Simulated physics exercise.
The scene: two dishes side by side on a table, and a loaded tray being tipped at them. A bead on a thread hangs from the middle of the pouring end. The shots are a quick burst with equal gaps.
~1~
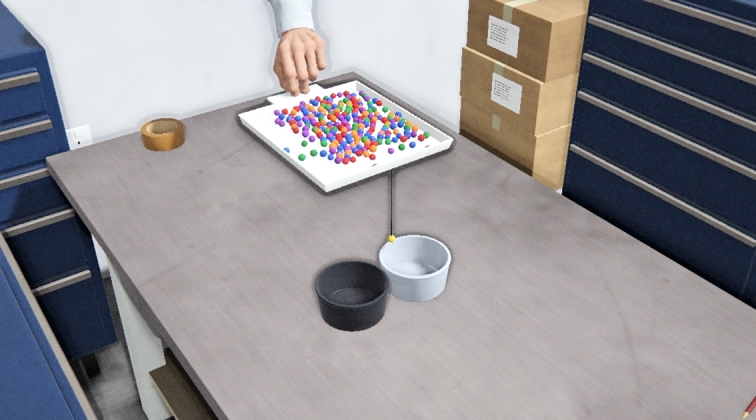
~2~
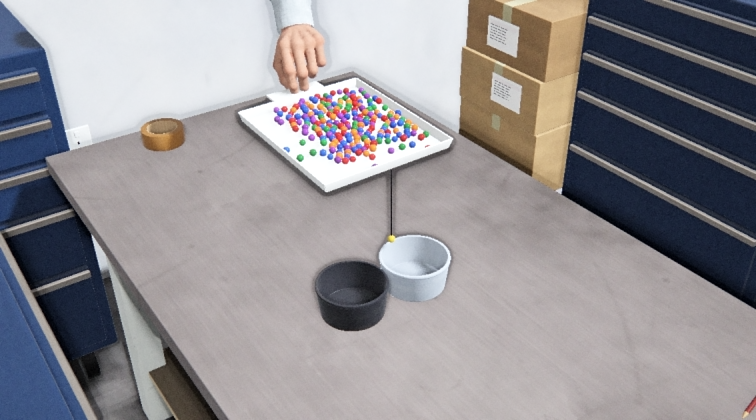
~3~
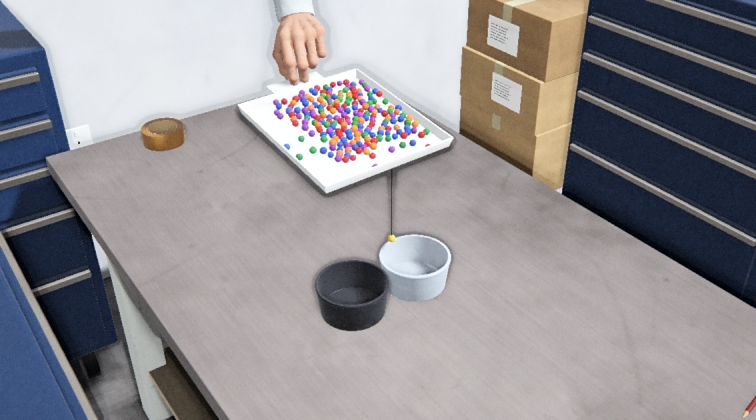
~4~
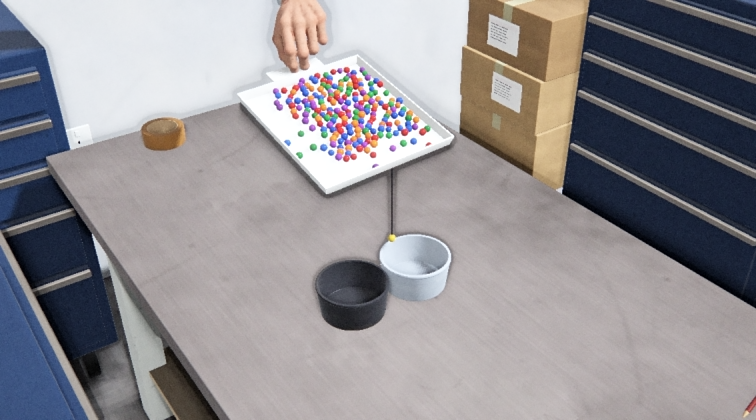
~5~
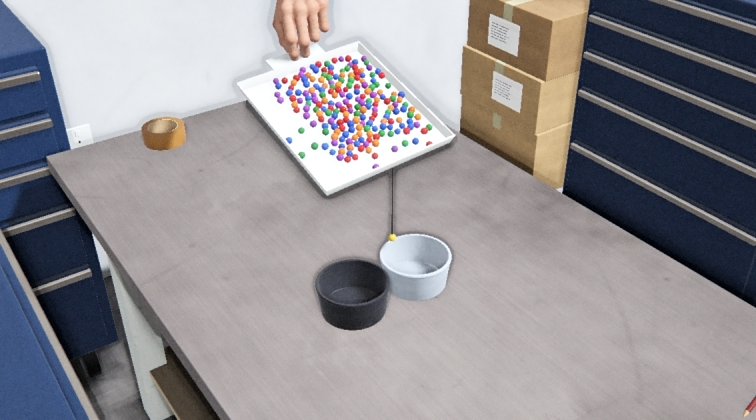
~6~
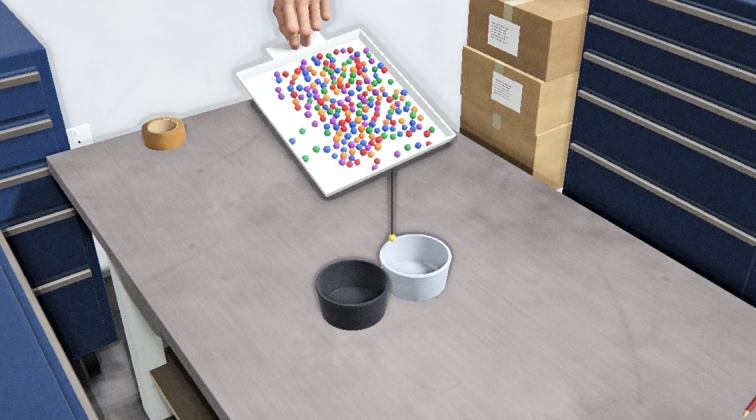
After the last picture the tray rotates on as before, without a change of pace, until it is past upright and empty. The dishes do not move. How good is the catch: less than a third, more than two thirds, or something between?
Caught overall: Over two thirds.
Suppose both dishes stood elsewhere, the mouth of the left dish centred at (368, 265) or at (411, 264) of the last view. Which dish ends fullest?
The first try: Left. The second: Left.
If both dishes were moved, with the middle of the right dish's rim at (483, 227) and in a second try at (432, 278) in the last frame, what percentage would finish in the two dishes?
First some 10, then 30 per cent.
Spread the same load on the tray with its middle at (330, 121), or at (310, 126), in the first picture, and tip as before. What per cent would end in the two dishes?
The first gives 70 %, the second 80 %.
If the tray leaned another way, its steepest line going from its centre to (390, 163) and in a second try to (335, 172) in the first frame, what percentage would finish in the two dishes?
Near 50 % and 60 %.
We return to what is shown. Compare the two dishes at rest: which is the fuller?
The winner is the dish on the left.
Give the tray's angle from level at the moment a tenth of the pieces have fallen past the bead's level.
Roughly 65°.
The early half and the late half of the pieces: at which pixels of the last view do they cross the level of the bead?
At about (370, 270), then at (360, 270).
Shortly afterwards, tray tipped steeply; near half on the tray; a little in the left dish; a little in the right dish; a little outside both; near a quarter in the air.
Next, tray tipped past a quarter turn; only a few on the tray; near half in the left dish; near a quarter in the right dish; near a quarter outside both; a little in the air.
Some moments later, tray tipped past a quarter turn; near two thirds in the left dish; near a quarter in the right dish; near a quarter outside both.
In the end, tray tipped past a quarter turn; near two thirds in the left dish; near a quarter in the right dish; near a quarter outside both.
